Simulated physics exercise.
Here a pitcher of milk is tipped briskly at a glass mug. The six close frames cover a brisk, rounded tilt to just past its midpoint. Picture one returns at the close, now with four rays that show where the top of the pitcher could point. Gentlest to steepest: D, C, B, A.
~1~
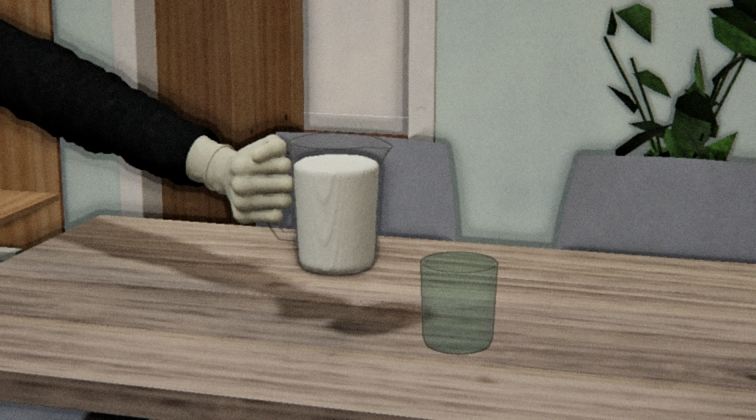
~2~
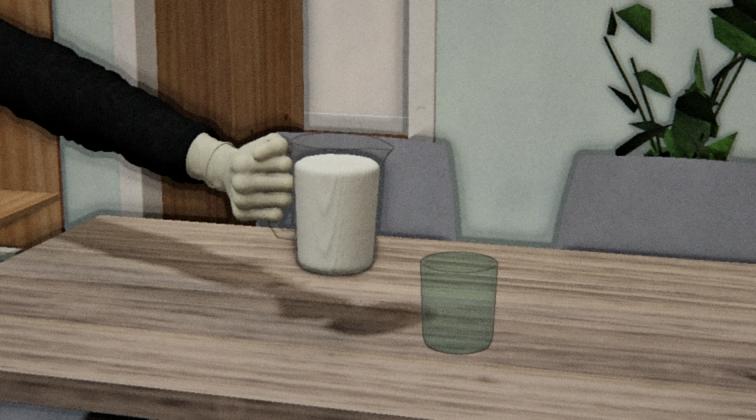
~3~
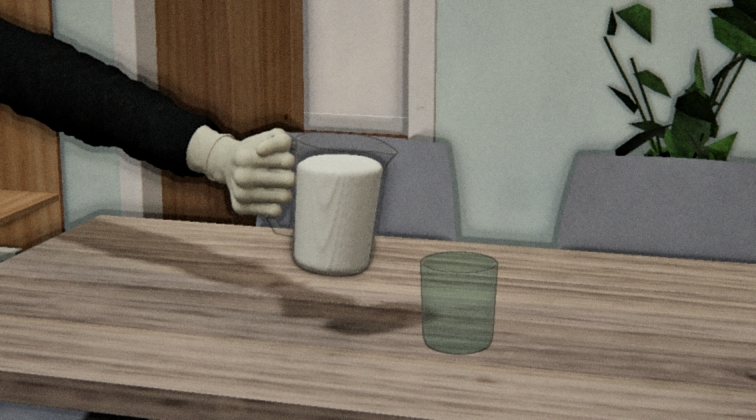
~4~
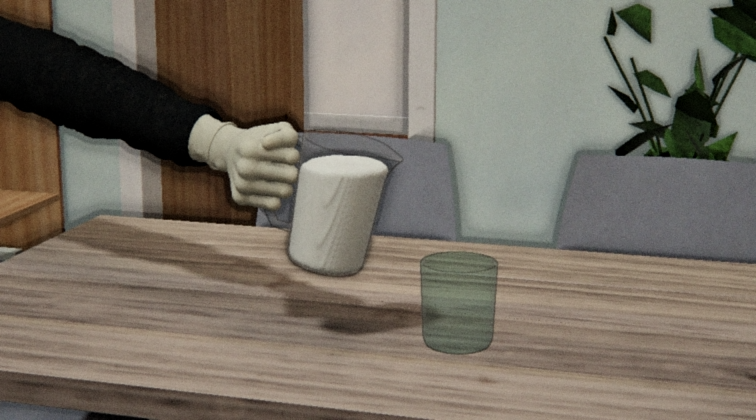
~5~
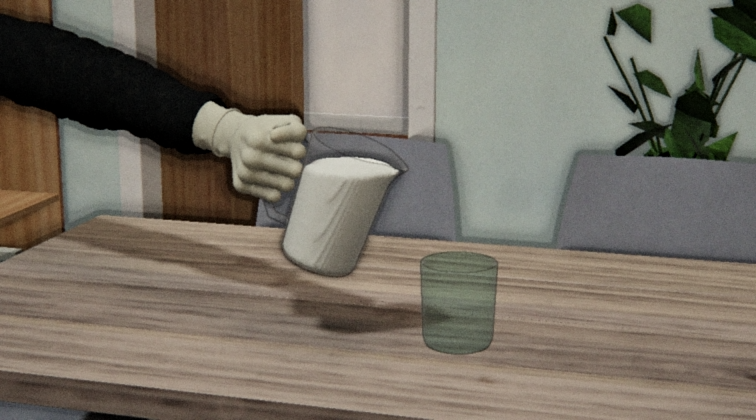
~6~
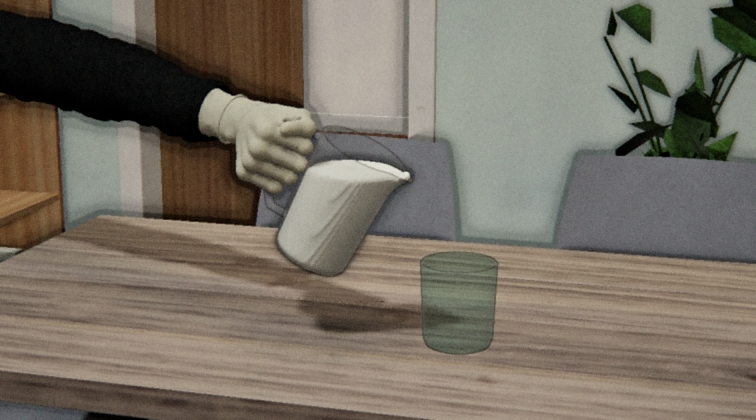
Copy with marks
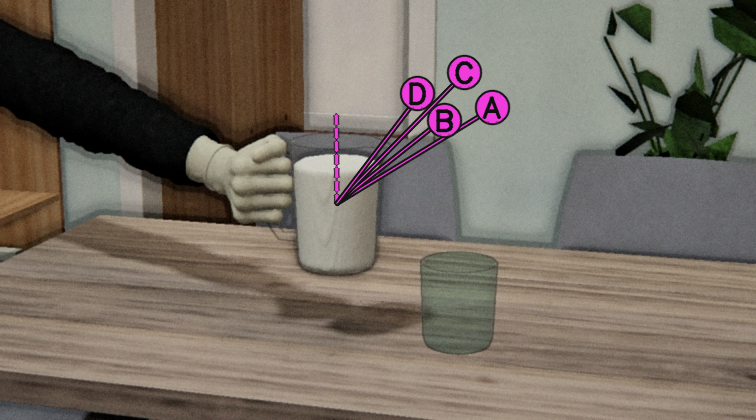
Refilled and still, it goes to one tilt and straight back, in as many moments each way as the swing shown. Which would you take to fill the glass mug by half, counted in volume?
Go for A.
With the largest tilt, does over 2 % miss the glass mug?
No.
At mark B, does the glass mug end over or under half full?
Under.
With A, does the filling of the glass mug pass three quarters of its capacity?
No, it does not.
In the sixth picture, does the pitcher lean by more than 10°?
Yes.
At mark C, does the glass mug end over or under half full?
Under half.
In magenta, A at (478, 116); B at (429, 129); C at (453, 84); D at (409, 108).
With A, the glass mug ends with about 48 % of what it can hold.
With B, the glass mug ends with about 34 % of what it can hold.
With C, the glass mug ends with about 22 % of what it can hold.
With D, the glass mug ends with about 13 % of what it can hold.
